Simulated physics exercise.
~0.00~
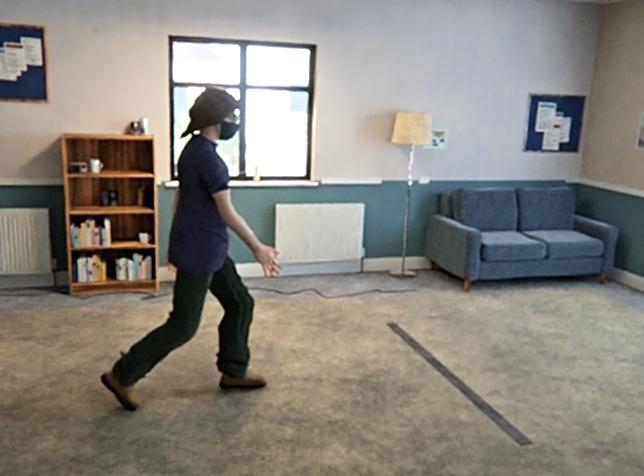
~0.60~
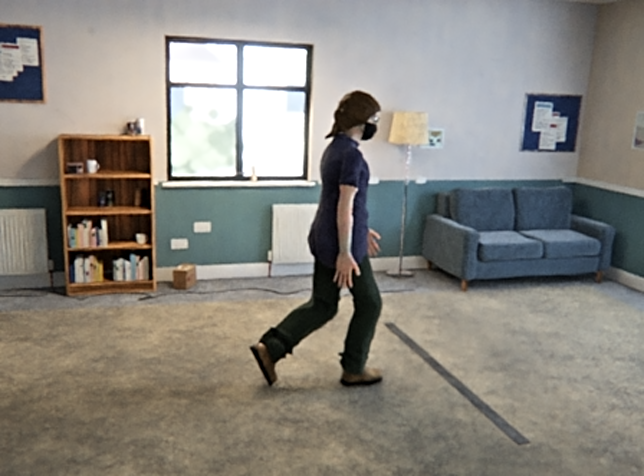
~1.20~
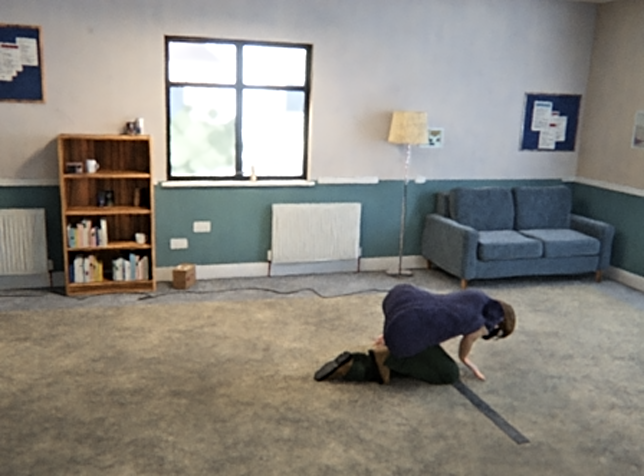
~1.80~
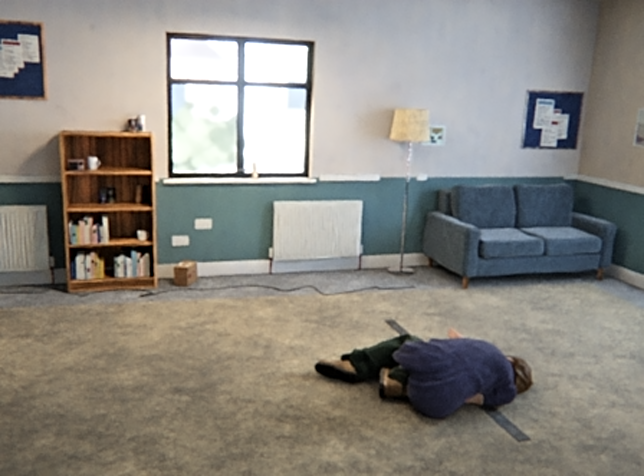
A carpeted room with pale walls above a teal lower band is seen from the side by a slightly swaying camera. A wooden bookcase stands at left near a window, with a white radiator, a floor lamp and a blue-grey sofa farther right, and a black strip lies across the floor. A person in a dark cap, mask, navy top and dark trousers walks right toward the strip. The person drops onto the knees, bending forward with hands near the floor, then slumps down and lies curled, head beyond the strip and hips short of it.
